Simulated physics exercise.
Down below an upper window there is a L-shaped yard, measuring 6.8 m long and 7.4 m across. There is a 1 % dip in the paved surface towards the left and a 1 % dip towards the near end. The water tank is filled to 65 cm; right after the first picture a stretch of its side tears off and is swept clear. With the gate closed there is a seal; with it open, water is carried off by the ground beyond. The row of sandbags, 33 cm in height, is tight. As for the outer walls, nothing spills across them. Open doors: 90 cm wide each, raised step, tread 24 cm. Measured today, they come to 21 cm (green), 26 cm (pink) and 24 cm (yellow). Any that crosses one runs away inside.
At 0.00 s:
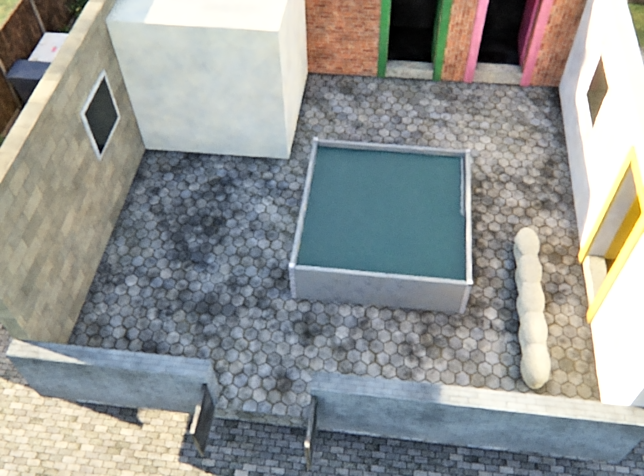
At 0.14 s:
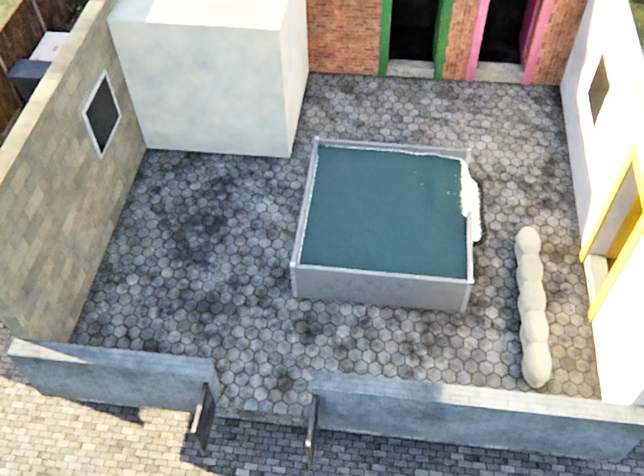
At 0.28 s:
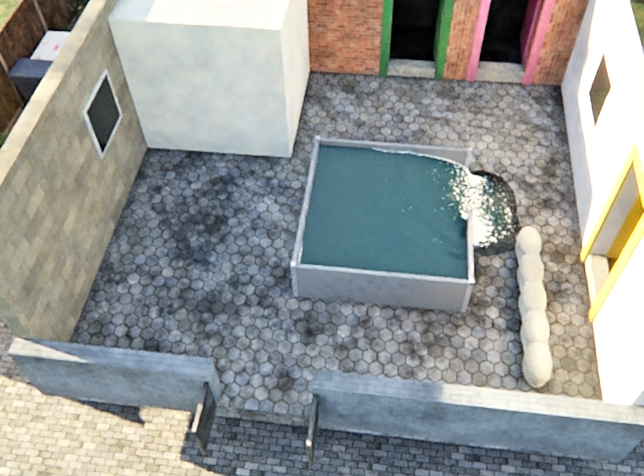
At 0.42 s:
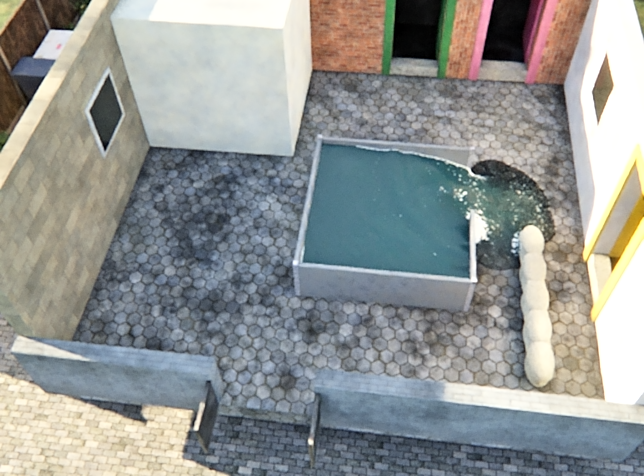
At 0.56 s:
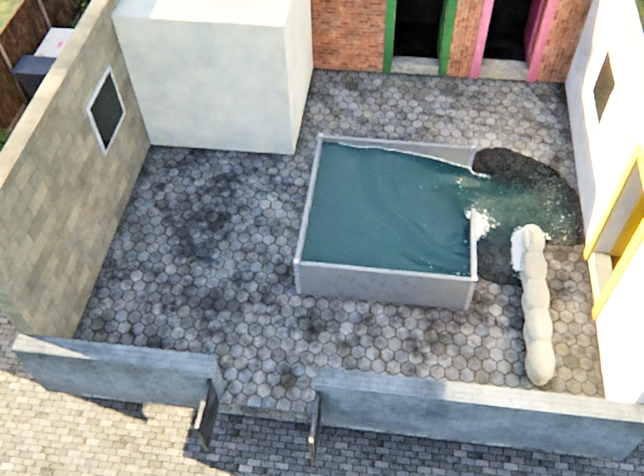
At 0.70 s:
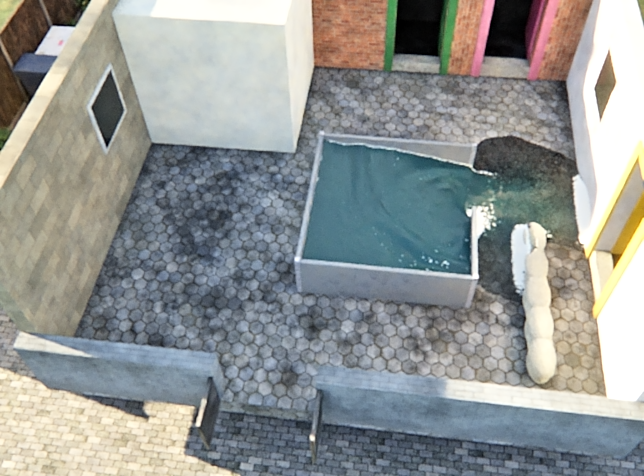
Water pouring through a gap in the right side of a raised tank, spreading across paving and around pale sandbags.
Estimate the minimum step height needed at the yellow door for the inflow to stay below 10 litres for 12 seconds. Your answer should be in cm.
An estimate of the minimum is 16 cm.
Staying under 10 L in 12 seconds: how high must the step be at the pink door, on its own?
The pink door needs around 24 cm.
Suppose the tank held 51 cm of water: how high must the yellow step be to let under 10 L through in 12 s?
Roughly 12.0 centimetres.
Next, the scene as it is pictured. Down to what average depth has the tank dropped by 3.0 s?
It averages roughly 36 centimetres.
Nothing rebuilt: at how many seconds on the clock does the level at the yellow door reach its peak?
Crest at t of about 7.0 s.
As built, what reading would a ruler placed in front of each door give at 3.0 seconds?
Green door 5 cm, pink door 27 cm, yellow door 15 cm.
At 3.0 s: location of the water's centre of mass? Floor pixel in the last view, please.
The water is centred around (457, 215) in the last picture's pixels.
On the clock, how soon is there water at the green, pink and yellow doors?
Green 2.6 s; pink 2.0 s; yellow 0.9 s.
After 1.4 s water covers 20 % of the floor, deepest (43 cm) near (572, 218); 9 cm at the yellow door, 0 litres in over its 24 cm step.
After 3.0 s water covers 35 % of the floor, deepest (38 cm) near (581, 410); 15 cm at the yellow door, 0 litres in over its 24 cm step.
After 12.0 s water covers 95 % of the floor, deepest (14 cm) near (63, 365); 9 cm at the yellow door, 0 litres in over its 24 cm step.
At the yellow door as built, the water arrived by 1.0 s and peaked near 17 cm at 6.8 s.
With a step of 13.5 cm, 28 litres would have come in within the 12 s; with 18 cm, 5 litres. So under 10 litres takes about 16 cm.
